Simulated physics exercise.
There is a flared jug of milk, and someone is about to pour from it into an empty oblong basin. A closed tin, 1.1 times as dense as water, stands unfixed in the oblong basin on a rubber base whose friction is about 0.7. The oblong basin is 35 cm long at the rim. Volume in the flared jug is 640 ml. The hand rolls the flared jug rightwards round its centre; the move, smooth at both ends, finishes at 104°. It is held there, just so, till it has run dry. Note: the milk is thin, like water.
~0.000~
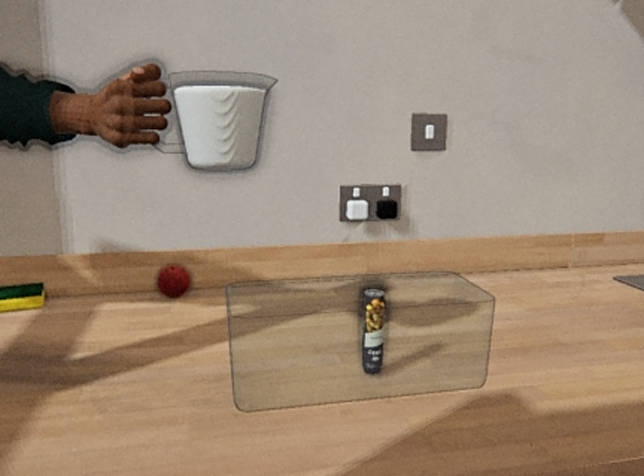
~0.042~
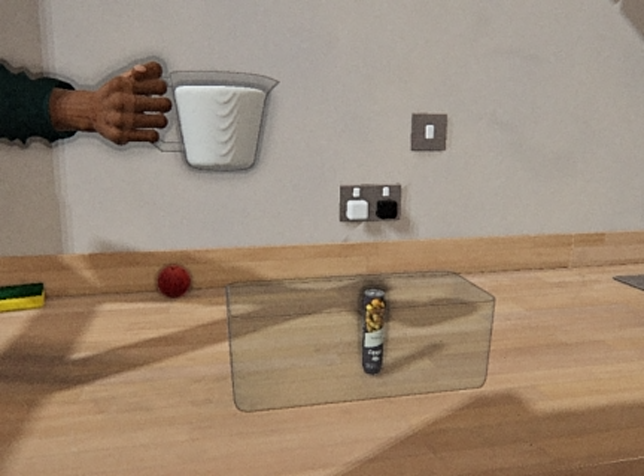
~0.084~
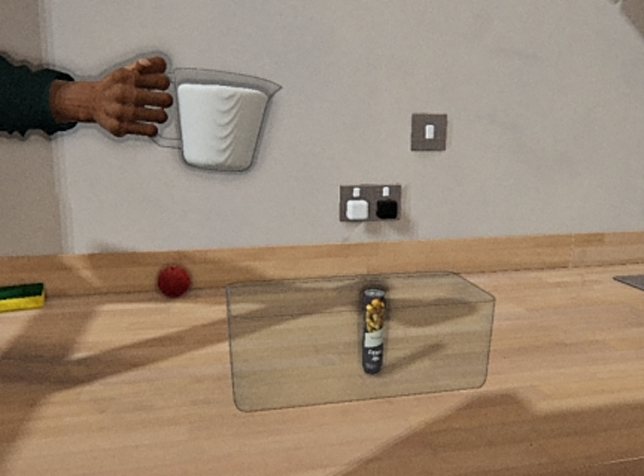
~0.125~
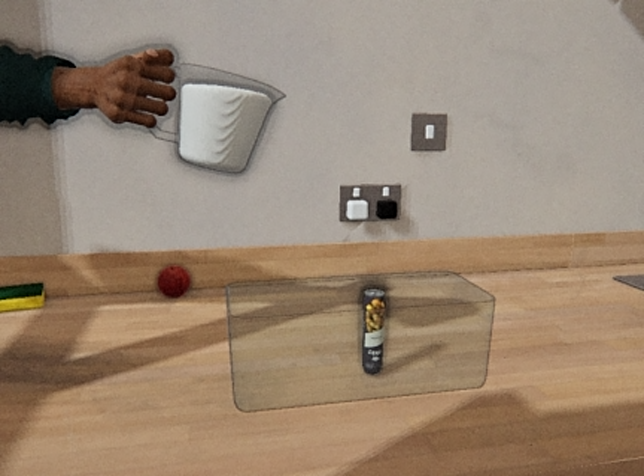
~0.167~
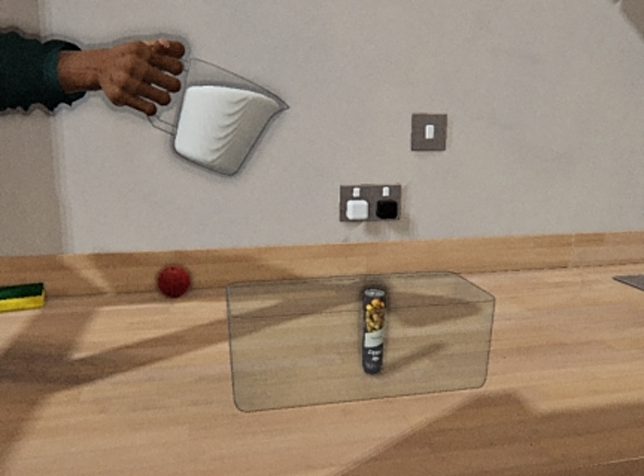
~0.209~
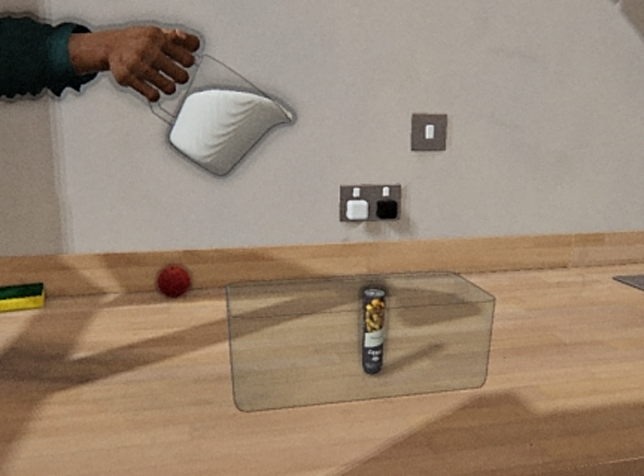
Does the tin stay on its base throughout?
I reckon it can't hold on.
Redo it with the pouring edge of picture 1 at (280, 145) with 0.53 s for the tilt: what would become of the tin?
Then the tin remains standing.
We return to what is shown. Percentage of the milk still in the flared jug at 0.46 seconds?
I'd estimate some 40 % remains.
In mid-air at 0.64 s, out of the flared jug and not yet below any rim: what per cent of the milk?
Some 24 per cent.
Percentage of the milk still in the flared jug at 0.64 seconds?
Close to 6 in a hundred.
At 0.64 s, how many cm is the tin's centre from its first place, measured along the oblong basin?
Estimate: Around 2 cm.
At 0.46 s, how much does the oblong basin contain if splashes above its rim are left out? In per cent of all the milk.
The basin holds roughly 10 in a hundred parts at that moment.
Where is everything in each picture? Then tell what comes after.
In the first frame, tilt 0°; pouring edge (278, 79); surface from (174, 90) to (265, 92); the oblong basin's rim runs from (228, 301) to (473, 285); the tin's top is at (374, 297).
In the second frame, tilt 2°; pouring edge (280, 81); surface from (175, 89) to (266, 93).
In the third frame, tilt 6°; pouring edge (283, 86); surface from (178, 87) to (267, 94).
In the fourth frame, tilt 14°; pouring edge (287, 95); surface from (182, 87) to (269, 97).
In the fifth frame, tilt 24°; pouring edge (290, 107); surface from (186, 91) to (279, 102).
In the sixth frame, tilt 35°; pouring edge (292, 121); surface from (184, 103) to (285, 112); 1 per cent is over the edge.
After 0.46 s the tilt is 99° and 40 per cent is still to pour; the tin stands where it began.
After 0.64 s the tilt is 104° and 6 per cent is still to pour; the tin leans 10°.
After 0.82 s the tilt is 104° and 0 per cent is still to pour; the tin leans 53°.
After 1.03 s the tilt is 104° and 0 per cent is still to pour; the tin lies on its side.
In the end the tin lies on its side.
